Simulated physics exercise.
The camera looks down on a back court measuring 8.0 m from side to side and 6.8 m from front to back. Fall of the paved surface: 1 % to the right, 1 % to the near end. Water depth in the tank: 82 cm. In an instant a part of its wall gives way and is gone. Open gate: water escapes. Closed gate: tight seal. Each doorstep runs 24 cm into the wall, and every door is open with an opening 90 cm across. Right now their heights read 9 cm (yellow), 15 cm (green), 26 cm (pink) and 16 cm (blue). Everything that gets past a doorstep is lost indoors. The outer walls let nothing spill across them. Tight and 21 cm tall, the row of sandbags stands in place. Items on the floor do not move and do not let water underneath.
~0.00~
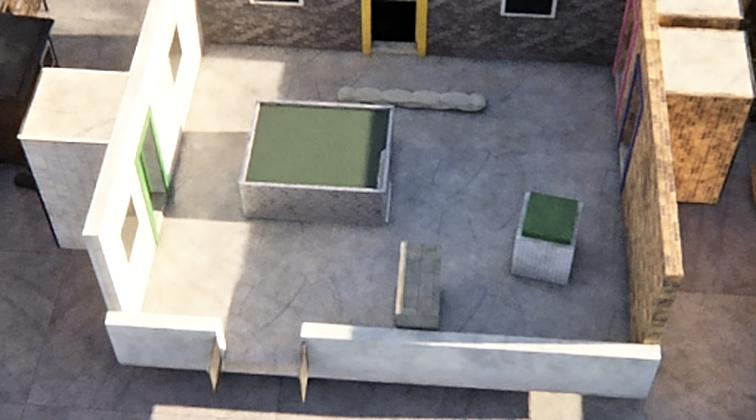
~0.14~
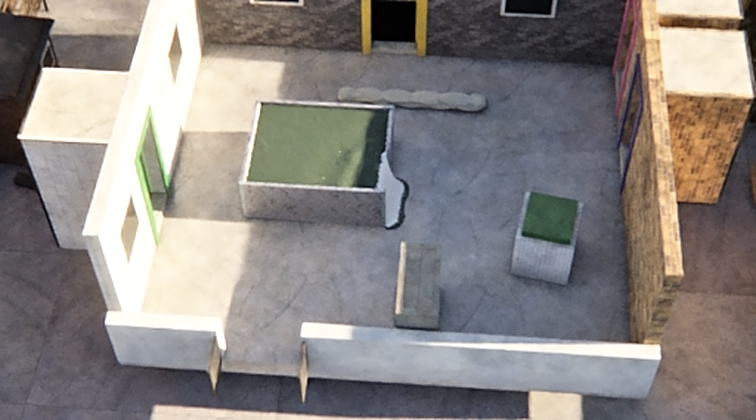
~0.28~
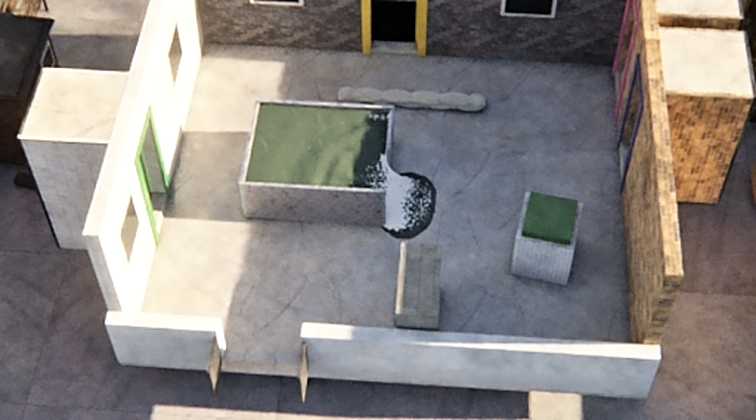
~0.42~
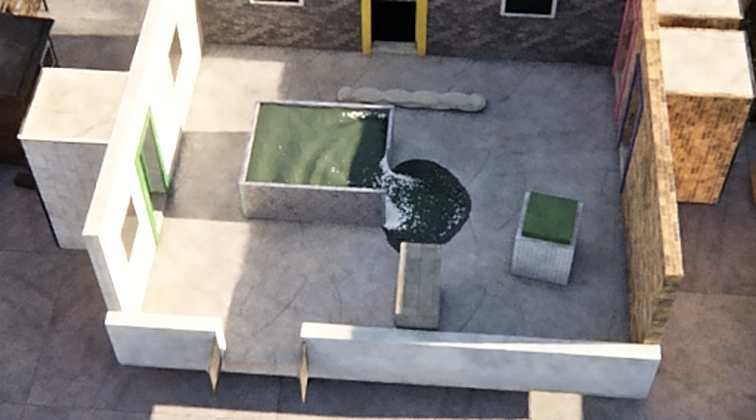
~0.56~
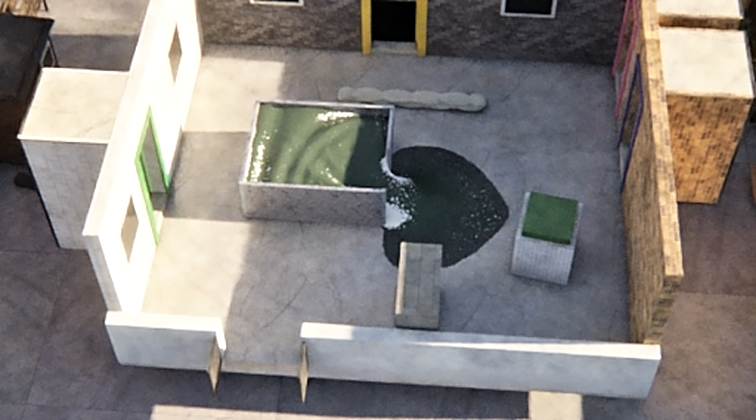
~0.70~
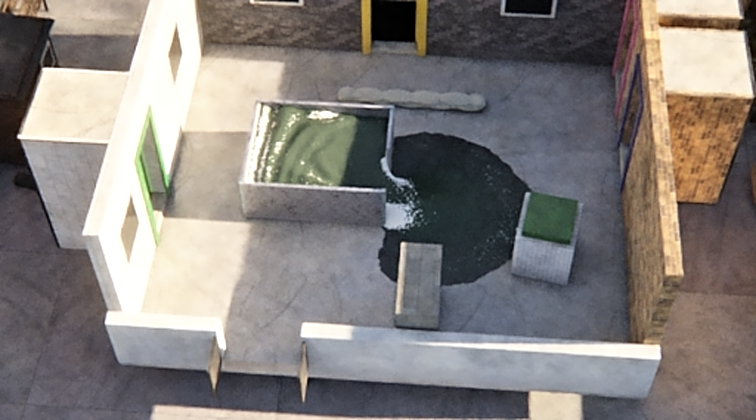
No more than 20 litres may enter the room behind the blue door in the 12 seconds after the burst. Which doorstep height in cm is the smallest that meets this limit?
A height of roughly 25 cm.
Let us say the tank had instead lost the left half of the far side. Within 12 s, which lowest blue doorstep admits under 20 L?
About 6.5 cm.
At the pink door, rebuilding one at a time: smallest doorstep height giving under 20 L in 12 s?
Pink: 16 cm.
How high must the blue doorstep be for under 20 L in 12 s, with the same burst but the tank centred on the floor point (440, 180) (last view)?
Some 30 cm.
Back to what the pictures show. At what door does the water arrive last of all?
The answer is the green door.
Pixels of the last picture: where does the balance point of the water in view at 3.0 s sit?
My guess is close to (427, 205).
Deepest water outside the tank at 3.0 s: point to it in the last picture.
Look close to (629, 364).
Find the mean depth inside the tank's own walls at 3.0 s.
Close to 40 cm deep on average.
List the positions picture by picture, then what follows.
The first picture shows the tank at (319, 147) is whole and still, 82 cm deep; the blue door at (630, 130) is dry.
In the second picture, water pours out at (384, 189) and has run 0.3 m, to (404, 193); about 10 cm deep outside, 82 cm at the back.
In the third picture, water pours out at (384, 191) and has run 0.8 m, to (431, 205); about 12 cm deep outside, 82 cm at the back.
In the fourth picture, the front is at (465, 213), 1.4 m from the gap at (384, 192); 2.1 m2 of floor is wet, 82 cm left at the back.
In the fifth picture, the gap is at (384, 192), the front 2.1 m out at (503, 215); the back of the tank holds 78 cm.
In the sixth picture, water pours out at (384, 192) and has run 2.7 m, to a hidden place; about 5 cm deep outside, 71 cm at the back; the blue door at (630, 130), 4.3 m from the gap, is still 1.8 m from the nearest water.
After 1.4 s water covers 25 % of the floor, deepest (46 cm) near (393, 205); 3 cm at the blue door, 0 litres in over its 16 cm doorstep.
After 3.0 s water covers 40 % of the floor, deepest (34 cm) near (629, 364); 26 cm at the blue door, 59 litres in over its 16 cm doorstep.
After 12.0 s water covers 90 % of the floor, deepest (14 cm) near (602, 269); 12 cm at the blue door, 122 litres in over its 16 cm doorstep.
At the blue door as built, the water arrived by 1.4 s and peaked near 28 cm at 2.2 s.
Run again over the same 12 s with other heights there, 41 litres in over 21.5 cm, 6 litres over 29 cm. The limit of 20 litres is kept from about 25 cm up.
